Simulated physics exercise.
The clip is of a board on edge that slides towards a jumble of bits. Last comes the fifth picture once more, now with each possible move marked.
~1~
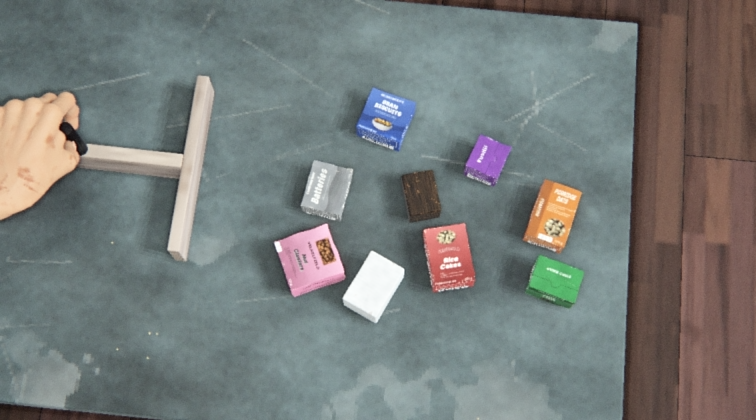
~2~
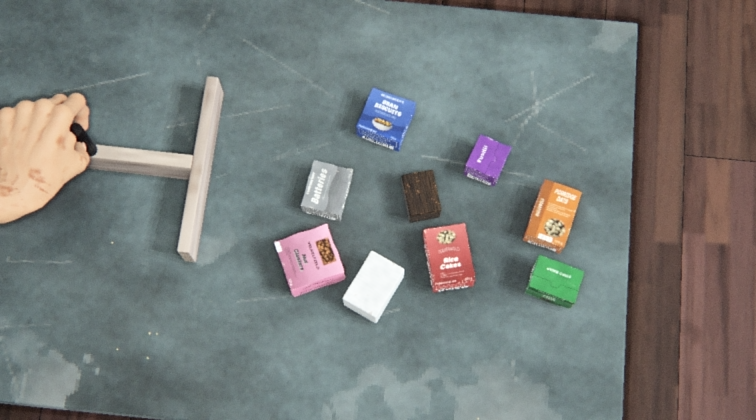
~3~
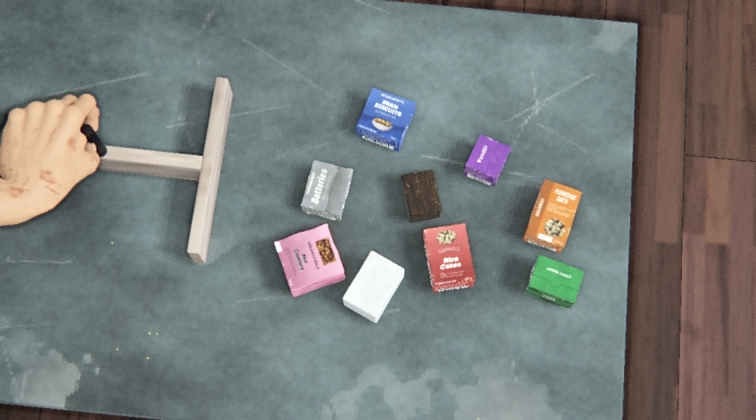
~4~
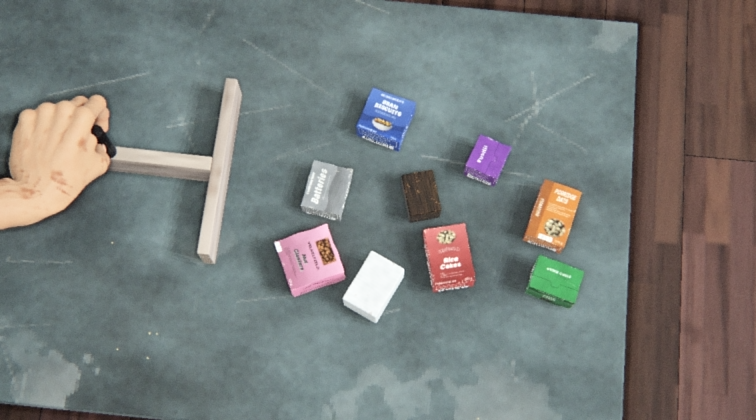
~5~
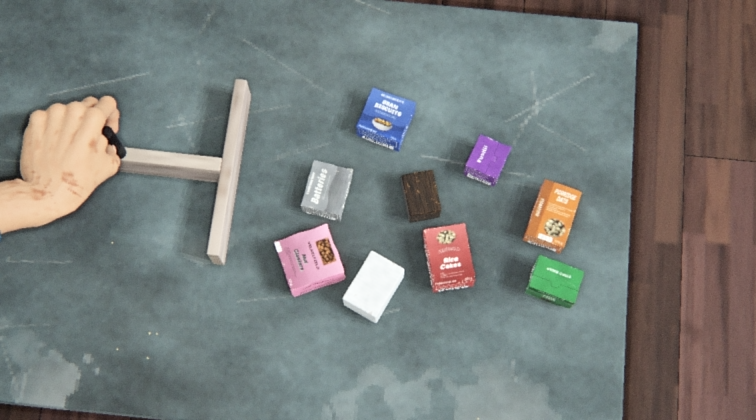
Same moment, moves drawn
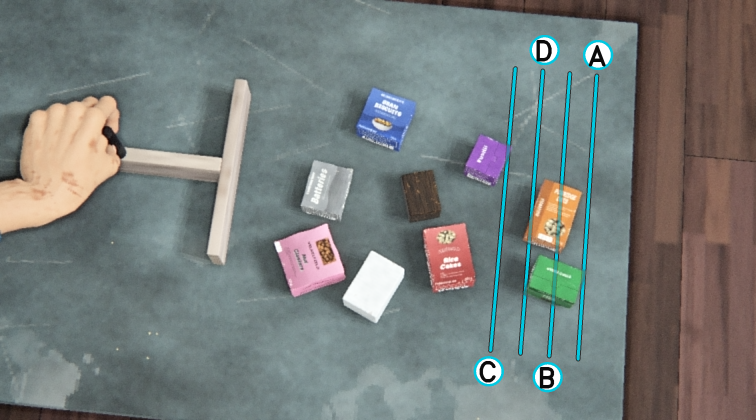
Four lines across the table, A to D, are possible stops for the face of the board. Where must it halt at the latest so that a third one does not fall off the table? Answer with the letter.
Line B.
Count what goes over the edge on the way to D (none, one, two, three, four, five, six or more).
The count is none.
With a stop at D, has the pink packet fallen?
No.
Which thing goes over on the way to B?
The orange packet goes over.
On the marked copy, A at (588, 212); B at (560, 210); C at (503, 204); D at (532, 207).
Following B. Soon after the start, board (346, 176); white block (412, 306); pink packet (368, 285).
Later, board (466, 188); orange packet (562, 218); white block (459, 362).
In the end, board (561, 197); orange packet over the edge; green packet (624, 288); one fallen.
As for the rest, A drops four; C is within the limit but short; D is within the limit but short.
